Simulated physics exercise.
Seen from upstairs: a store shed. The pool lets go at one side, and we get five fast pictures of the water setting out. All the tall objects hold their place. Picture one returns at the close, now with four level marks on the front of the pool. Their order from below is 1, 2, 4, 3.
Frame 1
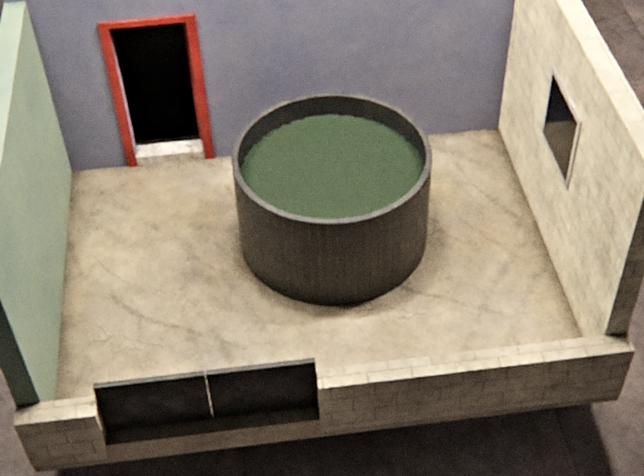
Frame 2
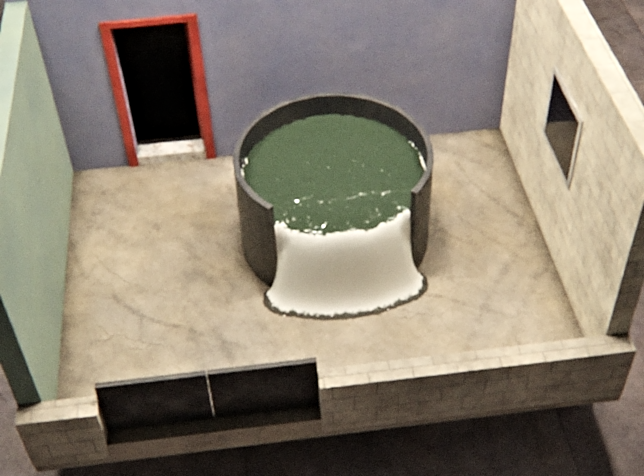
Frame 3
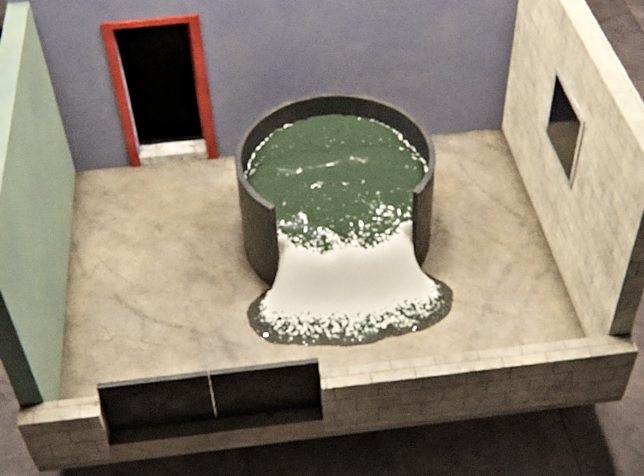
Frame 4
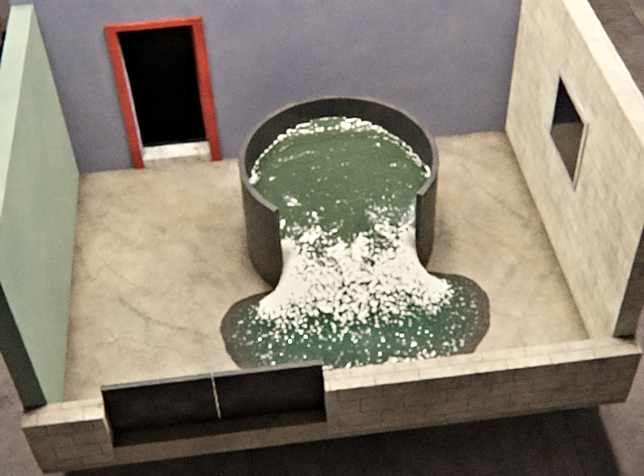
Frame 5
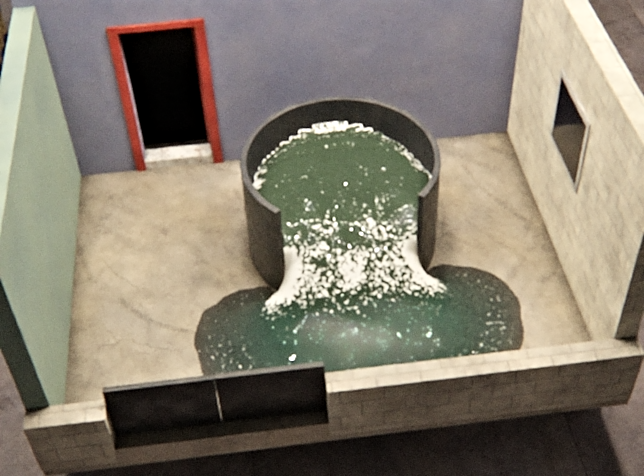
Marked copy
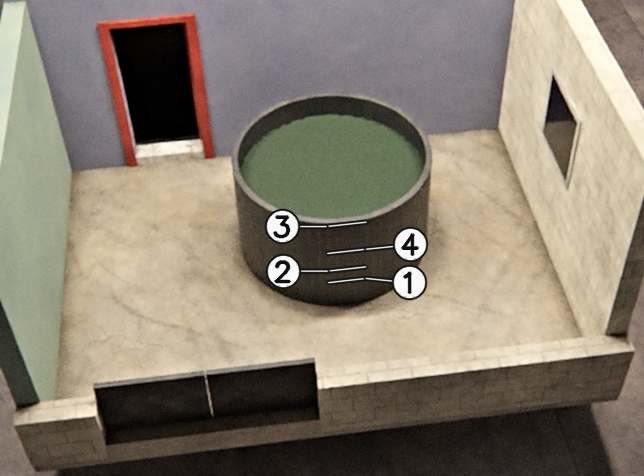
Green water pours through a gap in the round pool's front and spreads across the floor.
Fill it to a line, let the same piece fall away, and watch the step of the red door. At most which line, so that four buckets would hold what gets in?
2.
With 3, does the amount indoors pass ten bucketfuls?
Yes, clearly.
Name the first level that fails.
That would be 4.
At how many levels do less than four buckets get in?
Two of them.
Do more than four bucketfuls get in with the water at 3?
Yes, that goes wrong.
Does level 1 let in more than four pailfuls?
No, that is safe.
In white, 1 at (347, 280); 2 at (346, 268); 3 at (346, 224); 4 at (346, 251); from the bottom up 1, 2, 4, 3.
For level 1, nothing gets over.
For level 2, a bucket or two gets in.
For level 3, dozens of bucketfuls pour in.
For level 4, about 11 bucketfuls get in.
